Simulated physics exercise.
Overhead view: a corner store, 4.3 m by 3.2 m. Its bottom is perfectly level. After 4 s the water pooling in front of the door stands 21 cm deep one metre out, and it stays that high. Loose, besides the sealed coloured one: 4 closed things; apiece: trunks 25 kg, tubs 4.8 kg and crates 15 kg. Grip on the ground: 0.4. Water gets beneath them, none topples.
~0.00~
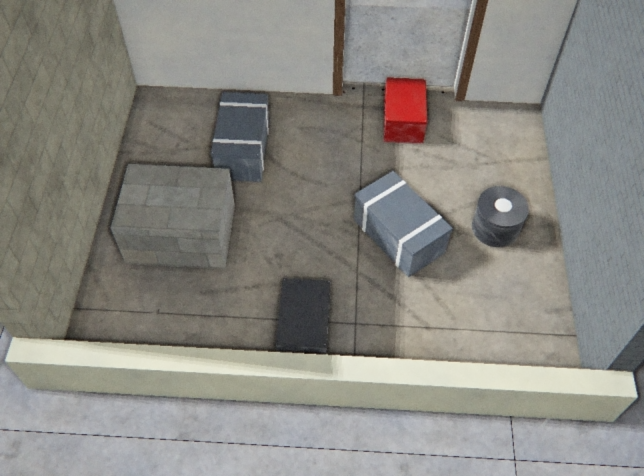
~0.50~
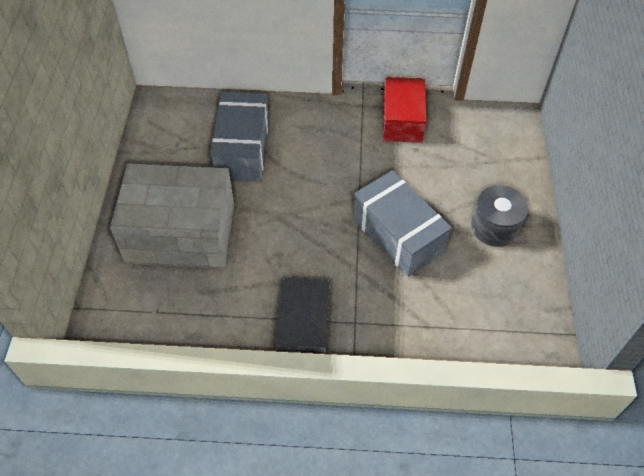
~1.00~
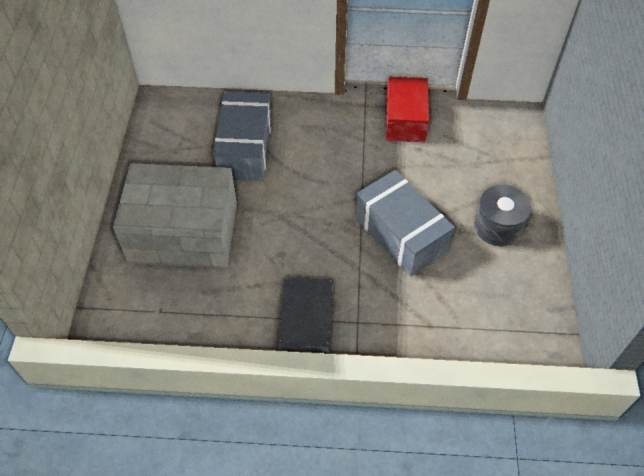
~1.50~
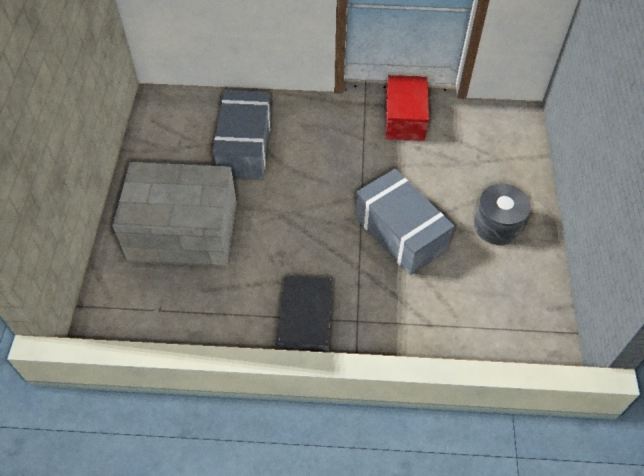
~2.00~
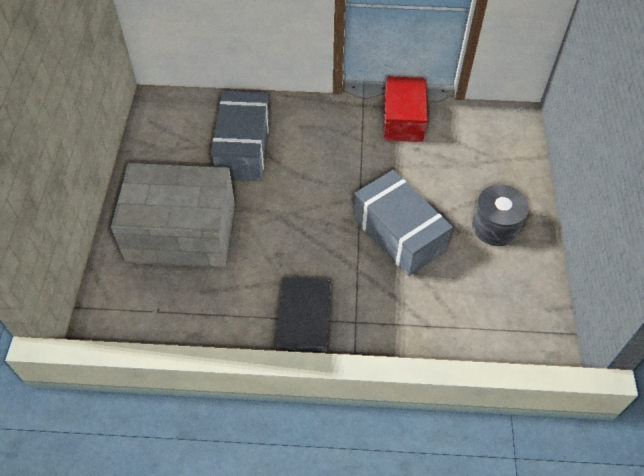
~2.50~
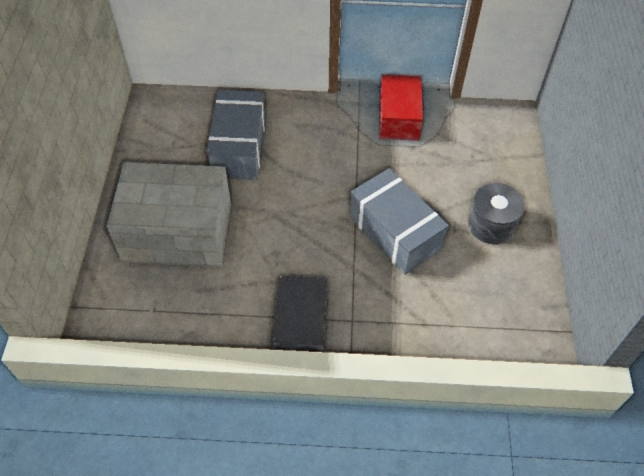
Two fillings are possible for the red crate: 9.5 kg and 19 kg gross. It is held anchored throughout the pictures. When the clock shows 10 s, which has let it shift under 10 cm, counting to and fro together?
Outcome: Neither mass serves.
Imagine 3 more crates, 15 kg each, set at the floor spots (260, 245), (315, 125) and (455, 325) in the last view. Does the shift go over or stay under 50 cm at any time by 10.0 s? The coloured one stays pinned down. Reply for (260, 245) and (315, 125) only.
The first is not as far, the second not as far.
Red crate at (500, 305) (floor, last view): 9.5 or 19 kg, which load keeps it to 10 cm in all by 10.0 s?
So neither weight works.
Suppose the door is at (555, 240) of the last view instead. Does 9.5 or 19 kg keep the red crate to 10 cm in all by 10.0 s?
Under that change the large mass is required.
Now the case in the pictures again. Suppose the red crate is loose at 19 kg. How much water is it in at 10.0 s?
Around 15 cm.
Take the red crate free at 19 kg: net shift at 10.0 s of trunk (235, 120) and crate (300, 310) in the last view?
They sit 0 cm and 100 cm away, in the order given.
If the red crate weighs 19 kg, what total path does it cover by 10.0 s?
300 cm or so in all.
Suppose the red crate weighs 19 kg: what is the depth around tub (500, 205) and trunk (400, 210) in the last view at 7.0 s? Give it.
8 and 6 cm.
After 3.5 s the red crate would be 56 cm from its start with 9.5 kg and 27 cm from its start with 19 kg; 5 cm of water round it then.
After 4.5 s the red crate would be 101 cm from its start with 9.5 kg and 72 cm from its start with 19 kg; 5 cm of water round it then.
After 7.0 s the red crate would be 247 cm from its start with 9.5 kg and 187 cm from its start with 19 kg; 7 cm of water round it then.
After 10.0 s the red crate would be 174 cm from its start with 9.5 kg and 279 cm from its start with 19 kg; 15 cm of water round it then.
